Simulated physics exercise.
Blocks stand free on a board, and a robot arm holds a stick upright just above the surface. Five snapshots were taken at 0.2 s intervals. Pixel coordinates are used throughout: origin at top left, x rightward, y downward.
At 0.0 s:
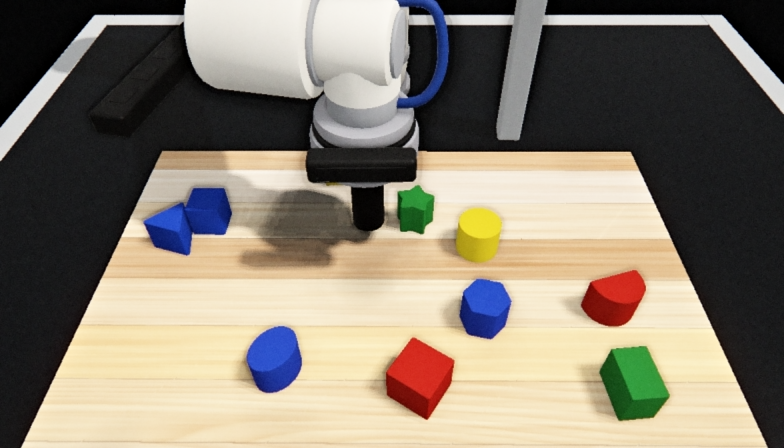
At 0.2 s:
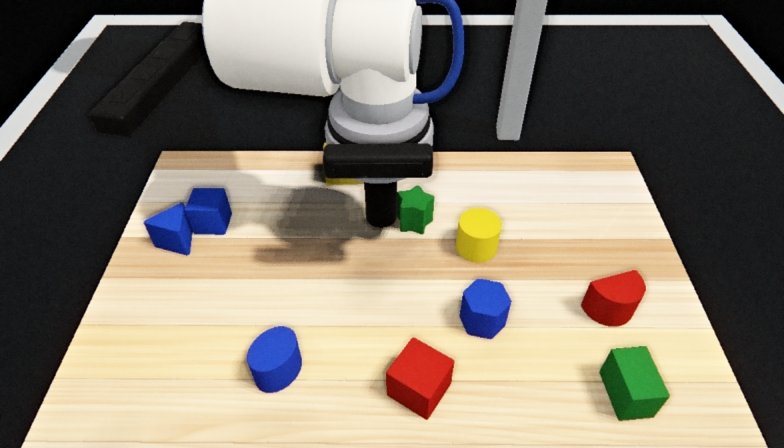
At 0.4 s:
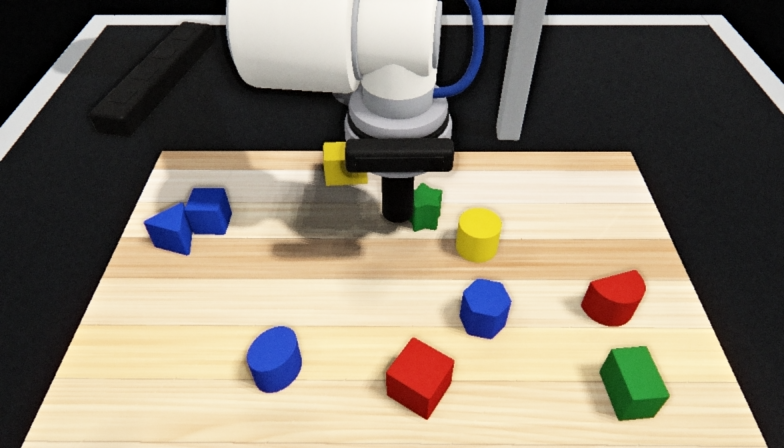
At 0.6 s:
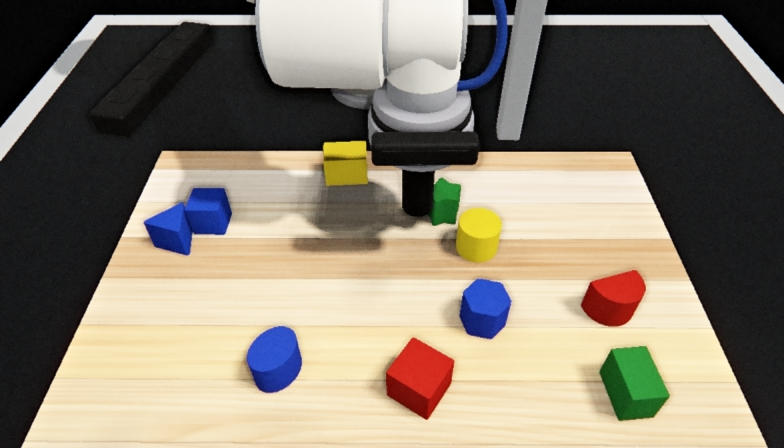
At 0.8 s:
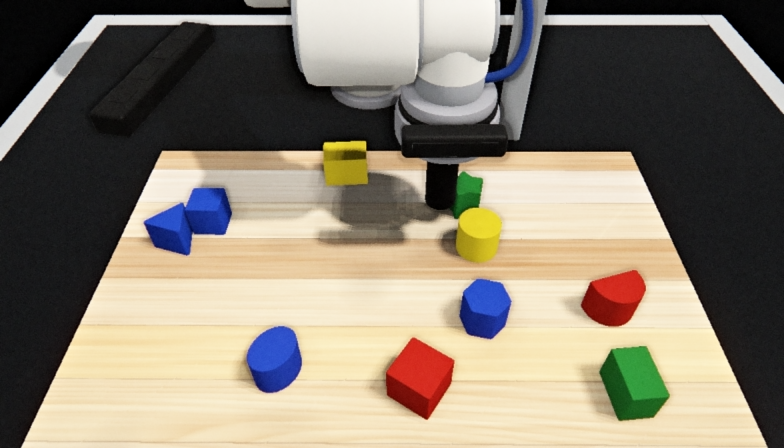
Robot arm sliding a black stick rightward across a wooden board, pushing a green star block behind a yellow round block.
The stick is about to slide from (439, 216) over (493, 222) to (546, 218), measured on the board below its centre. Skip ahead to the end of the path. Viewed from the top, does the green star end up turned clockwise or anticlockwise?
Verdict: Counterclockwise.
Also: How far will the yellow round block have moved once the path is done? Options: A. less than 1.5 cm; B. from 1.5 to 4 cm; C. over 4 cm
The answer is A.
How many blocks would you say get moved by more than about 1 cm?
Total: One.
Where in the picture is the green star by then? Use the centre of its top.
It ends at (506, 178).
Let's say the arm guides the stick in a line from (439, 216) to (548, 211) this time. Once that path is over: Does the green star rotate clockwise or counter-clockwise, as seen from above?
It ends up turned anticlockwise.
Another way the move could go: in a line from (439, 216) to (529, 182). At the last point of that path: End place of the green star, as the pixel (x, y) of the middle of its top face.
Its top centre is at about (558, 151).
What follows on the original path. One third of the way, stick at (478, 204); green star at (494, 179), turned 30° anticlockwise.
Two thirds of the way, stick at (516, 207); green star at (505, 178), turned 75° anticlockwise.
At the end, stick at (550, 203); green star at (506, 178), turned 75° anticlockwise; yellow round block unmoved.
